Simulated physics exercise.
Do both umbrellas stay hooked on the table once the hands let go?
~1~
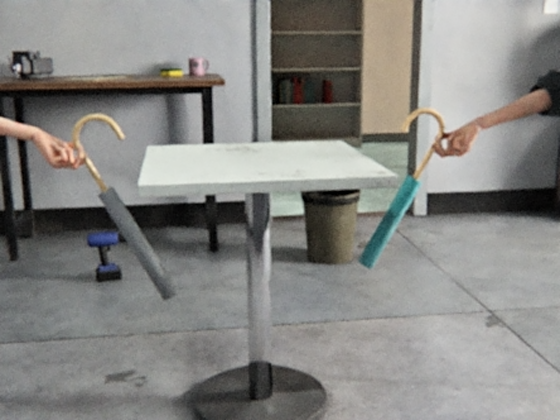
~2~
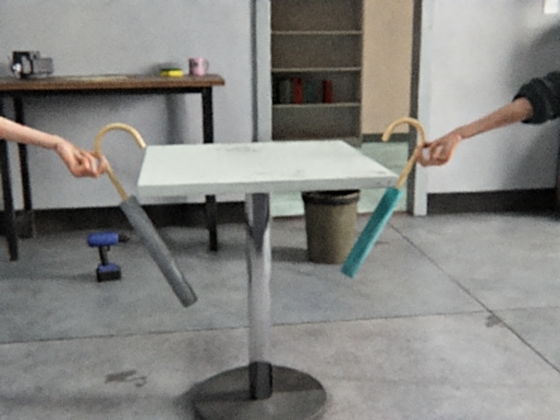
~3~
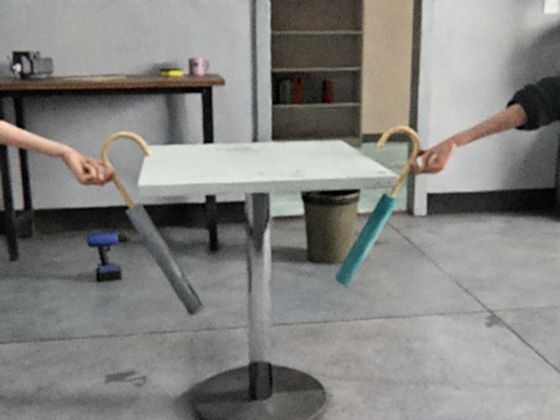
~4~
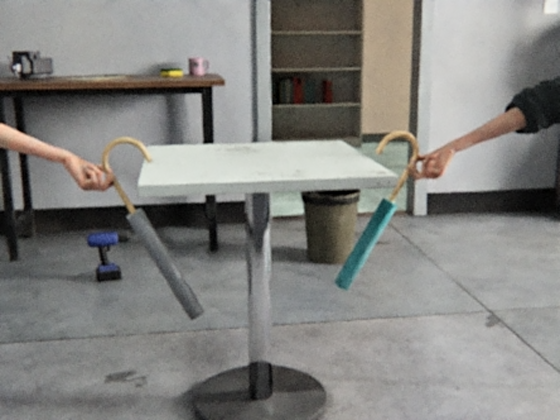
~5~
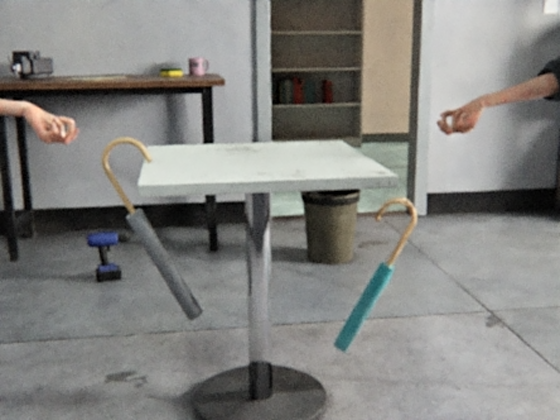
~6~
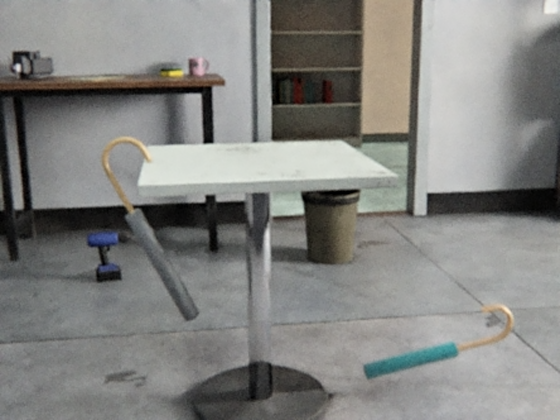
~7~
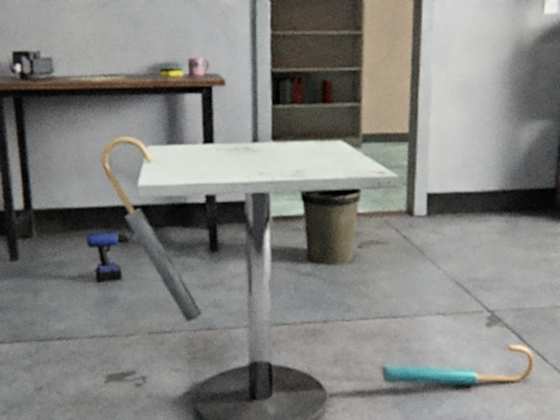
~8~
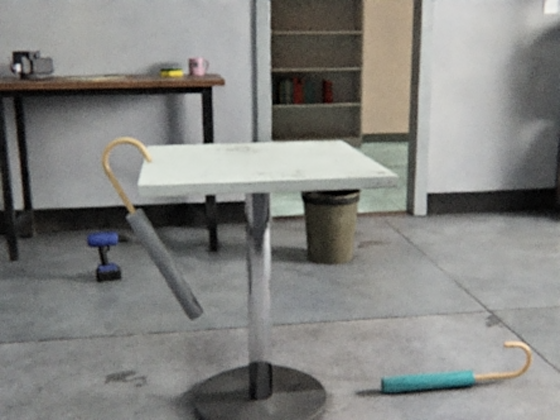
No, only the grey umbrella stays hooked on the table edge. The turquoise one falls and ends up lying on the floor.
